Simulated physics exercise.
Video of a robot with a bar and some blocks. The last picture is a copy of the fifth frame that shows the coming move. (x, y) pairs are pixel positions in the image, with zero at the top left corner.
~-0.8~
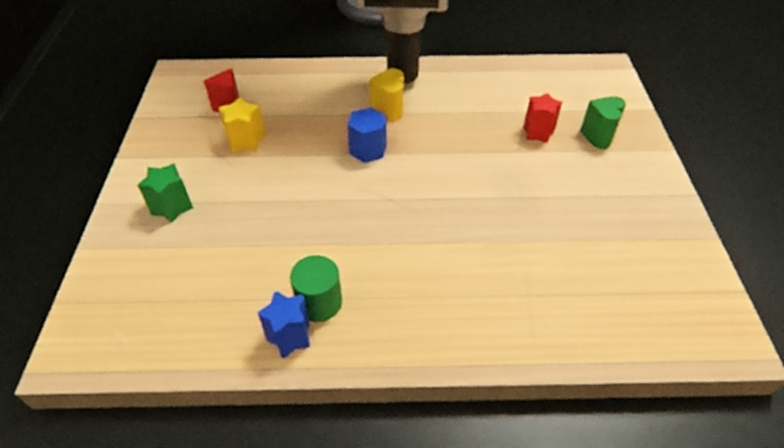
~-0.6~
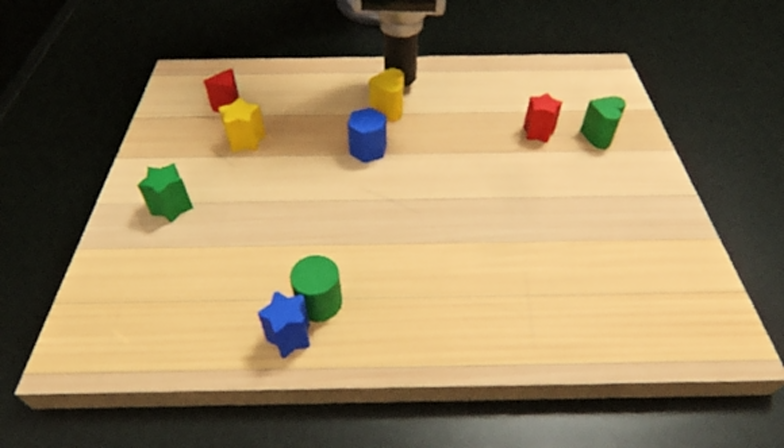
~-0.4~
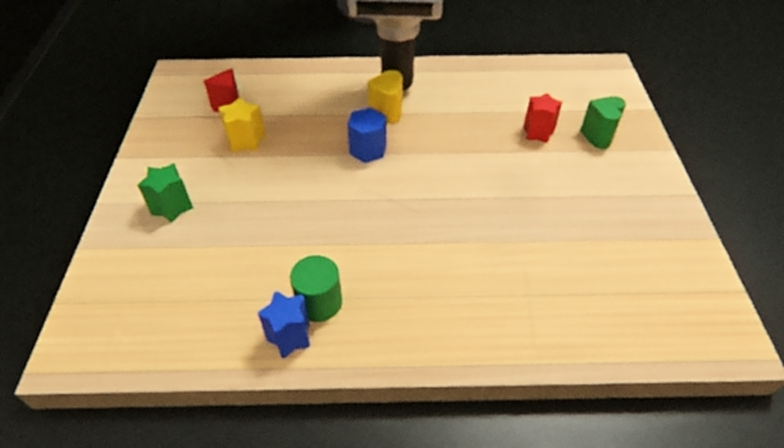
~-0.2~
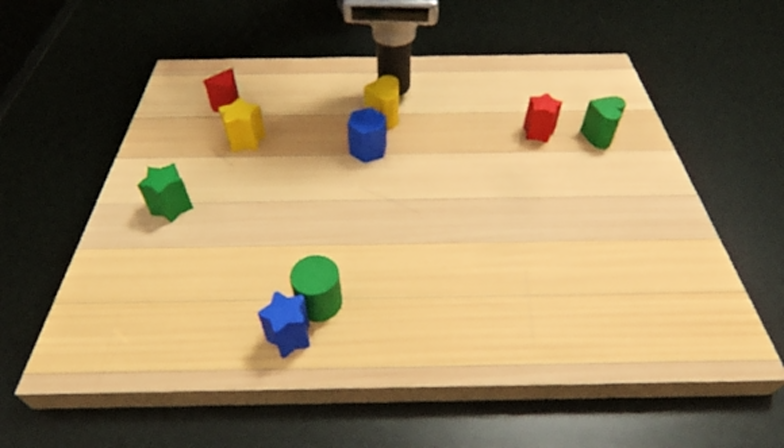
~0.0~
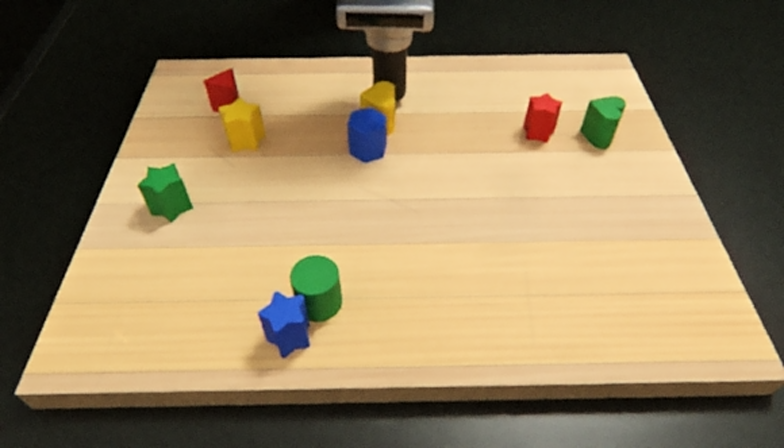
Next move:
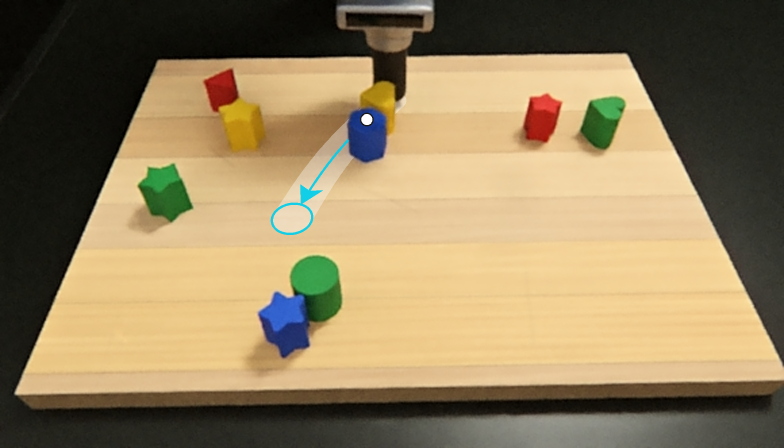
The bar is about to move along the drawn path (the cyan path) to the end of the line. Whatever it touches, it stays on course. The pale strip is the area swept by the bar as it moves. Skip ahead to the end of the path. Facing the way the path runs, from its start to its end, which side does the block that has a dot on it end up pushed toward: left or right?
Seen from start to end, it moves left.
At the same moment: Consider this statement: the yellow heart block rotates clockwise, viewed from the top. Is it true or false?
It is false.
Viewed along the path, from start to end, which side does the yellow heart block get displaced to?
Answer: Leftward.
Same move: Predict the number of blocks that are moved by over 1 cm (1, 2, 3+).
The number is two.
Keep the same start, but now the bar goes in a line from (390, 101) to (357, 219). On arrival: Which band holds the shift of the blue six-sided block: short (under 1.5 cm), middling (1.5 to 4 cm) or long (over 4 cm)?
It's set to move over 4 cm.
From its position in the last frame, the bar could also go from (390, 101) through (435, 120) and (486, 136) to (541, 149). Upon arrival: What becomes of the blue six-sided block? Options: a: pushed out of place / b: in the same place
b (in the same place)
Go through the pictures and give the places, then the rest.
The first picture shows bar tip (403, 75); block tops, blue six-sided block (367, 120); yellow heart block (389, 79).
The second picture shows bar (400, 79); blocks unchanged.
The third picture shows bar (397, 83); yellow heart block (388, 81).
The fourth picture shows bar (394, 88); yellow heart block (384, 87).
The fifth picture shows bar (390, 94); blue six-sided block (367, 120); yellow heart block (380, 93).
Path on the board, from (390, 101) over (355, 133) and (322, 172) to (292, 218); the dot is on the blue six-sided block.
What follows on the original path. One third of the way, bar (355, 126); blue six-sided block (367, 151); yellow heart block (365, 127), turned 60° anticlockwise.
Two thirds of the way, bar (321, 165); blue six-sided block (383, 171), turned 35° anticlockwise; yellow heart block (347, 157).
At the end, bar (291, 212); blue six-sided block (384, 171), turned 35° anticlockwise; yellow heart block (342, 163), turned 160° anticlockwise.
